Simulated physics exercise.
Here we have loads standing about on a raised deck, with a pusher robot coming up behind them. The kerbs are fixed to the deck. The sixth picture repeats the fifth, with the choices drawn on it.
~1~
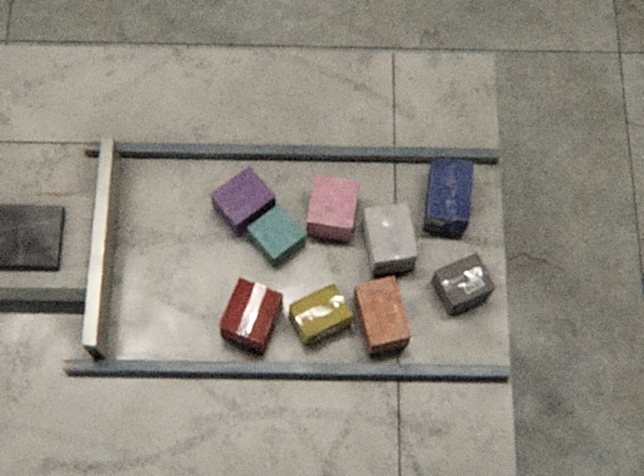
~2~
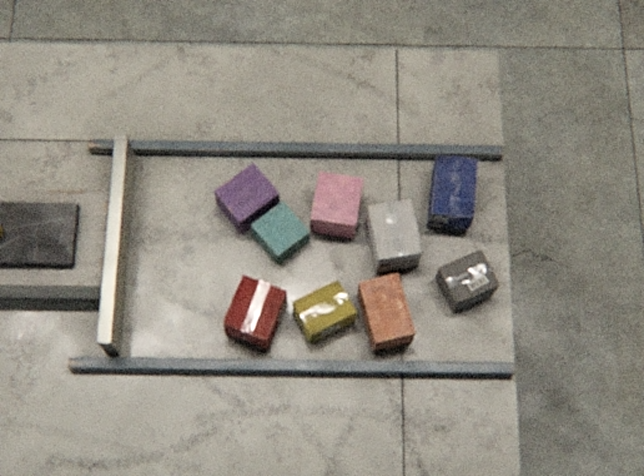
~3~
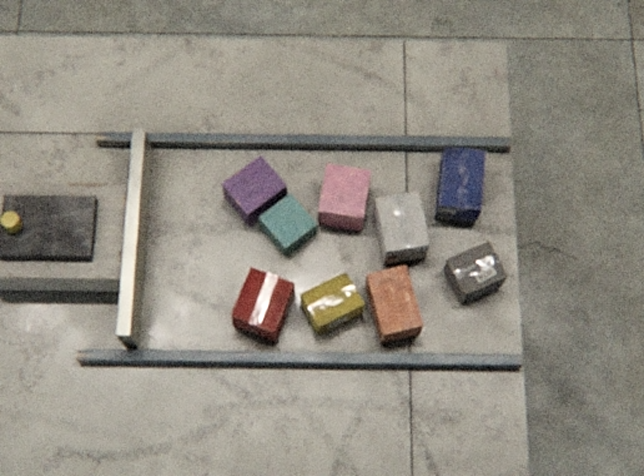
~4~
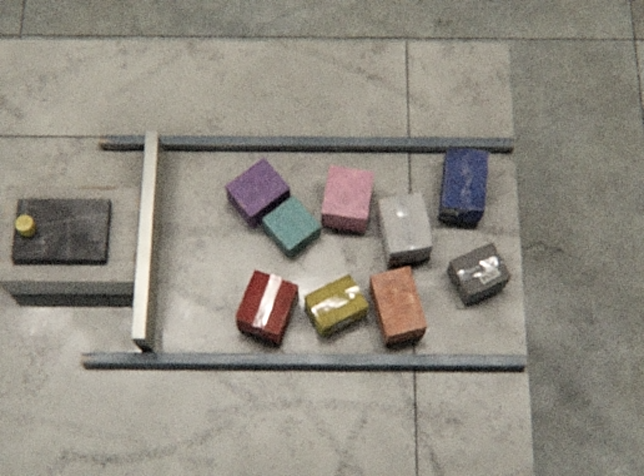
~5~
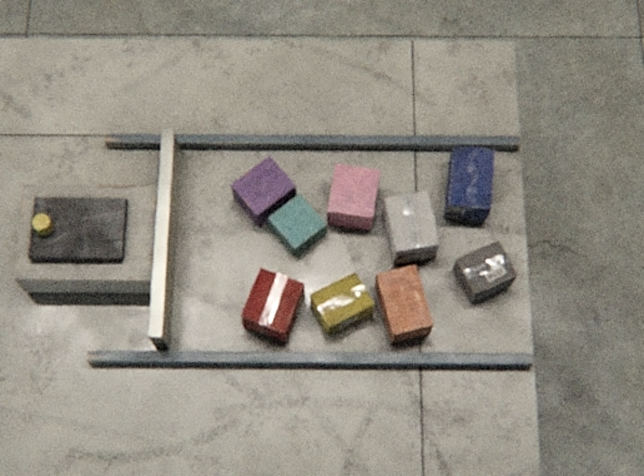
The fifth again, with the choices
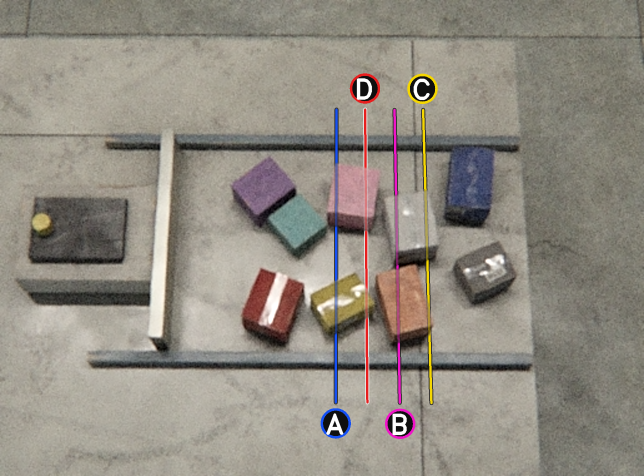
A pusher robot with a long pale bar across its front moves slowly in from the left, advancing rightward between two rails towards a loose group of coloured boxes. More of its dark-topped body comes into view and the gap narrows, while the boxes stay in place, still untouched.
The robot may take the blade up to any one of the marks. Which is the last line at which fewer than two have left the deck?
No farther than B.
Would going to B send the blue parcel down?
No.
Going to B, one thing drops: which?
The grey parcel goes over.
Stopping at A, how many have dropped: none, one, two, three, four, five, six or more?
By then, none.
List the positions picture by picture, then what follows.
In the first picture, robot (22, 236); grey parcel (463, 284); purple crate (244, 202).
In the second picture, robot (36, 234); orange crate (385, 313).
In the third picture, robot (54, 227); blue parcel (460, 185).
In the fourth picture, robot (69, 230); white box (405, 229).
In the fifth picture, robot (86, 229); turquoise crate (297, 226); grey parcel (484, 272); purple crate (264, 192).
On the copy, A at (336, 249); B at (397, 249); C at (427, 249); D at (366, 249).
On B. First, robot (170, 229); red box (280, 304); purple crate (288, 187).
Then, robot (253, 230); grey parcel (498, 269); blue parcel (478, 187).
Finally, robot (318, 230); grey parcel over the edge; orange crate (520, 306); one fallen.
By contrast, A is within the limit but short; C drops three; D is within the limit but short.
